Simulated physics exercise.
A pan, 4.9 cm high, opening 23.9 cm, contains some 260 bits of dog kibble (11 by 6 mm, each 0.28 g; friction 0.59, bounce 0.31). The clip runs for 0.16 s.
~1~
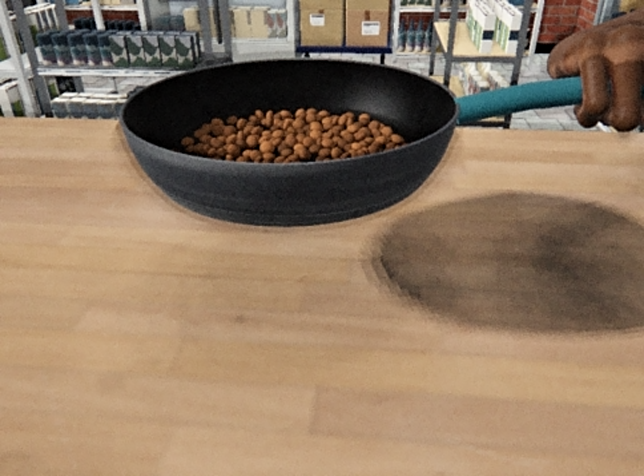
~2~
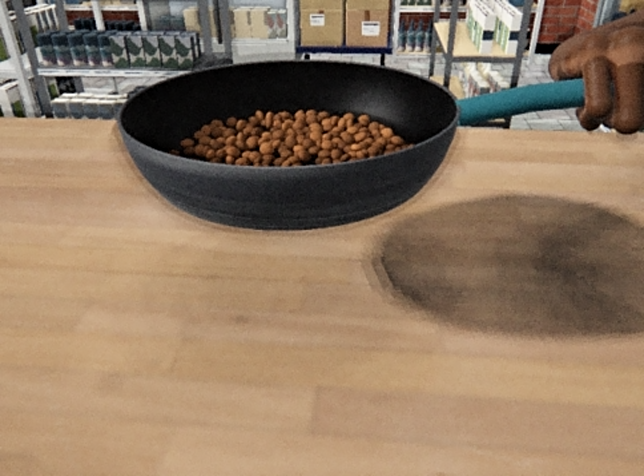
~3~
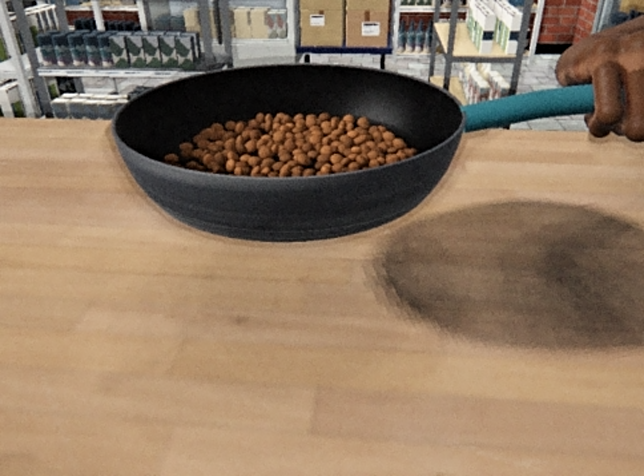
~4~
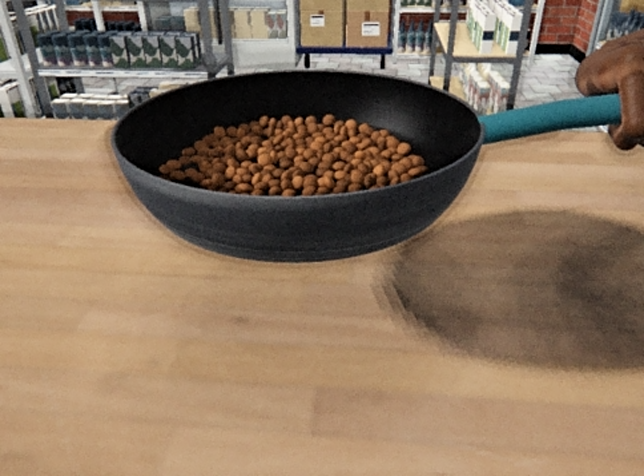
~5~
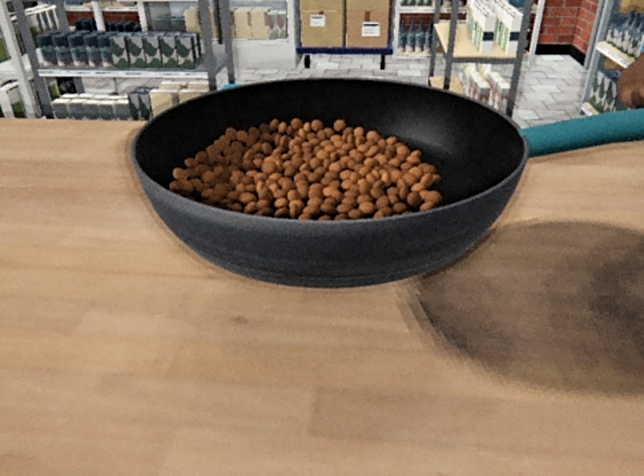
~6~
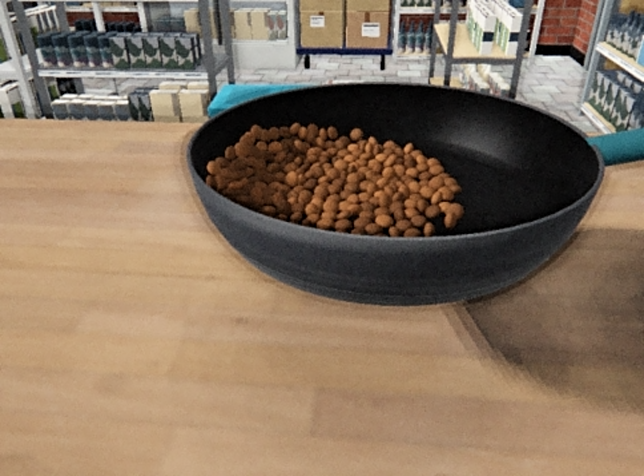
A dark frying pan of brown kibble, gripped by a brown hand on its teal handle, barely moved above a wooden counter, then slid nearer and rightward as the kibble gathered toward its left side.
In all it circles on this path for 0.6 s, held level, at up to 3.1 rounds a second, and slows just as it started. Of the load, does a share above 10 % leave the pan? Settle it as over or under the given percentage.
Over it.
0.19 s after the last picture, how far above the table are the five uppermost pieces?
Roughly 20 cm.
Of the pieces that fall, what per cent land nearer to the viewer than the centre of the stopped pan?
I'd reckon close to 20 per cent.
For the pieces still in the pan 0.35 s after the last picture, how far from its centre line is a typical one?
10.5 cm or so.
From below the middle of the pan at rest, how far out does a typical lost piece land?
Distance: Some 40 cm.
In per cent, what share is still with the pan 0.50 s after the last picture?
About 45 percent.
Then, 0.19 s after the last picture, pan 75 %, in the air 25 %; middle of the pieces not yet landed near (478, 107).
Then, 0.35 s after the last picture, fallen behind where it stops 5 %, pan 50 %, fallen right of where it stops 5 %, in the air 40 %; middle of the pieces not yet landed near (347, 120).
Then, 0.50 s after the last picture, fallen behind where it stops 25 %, pan 45 %, fallen left of where it stops 15 %, fallen right of where it stops 10 %, in the air 5 %; middle of the pieces not yet landed near (469, 209).
Then, 0.64 s after the last picture, fallen behind where it stops 25 %, pan 45 %, fallen left of where it stops 15 %, fallen in front of where it stops 5 %, fallen right of where it stops 10 %; middle of the pieces not yet landed near (499, 169).
In the end, fallen behind where it stops 25 %, pan 45 %, fallen left of where it stops 15 %, fallen in front of where it stops 5 %, fallen right of where it stops 10 %.
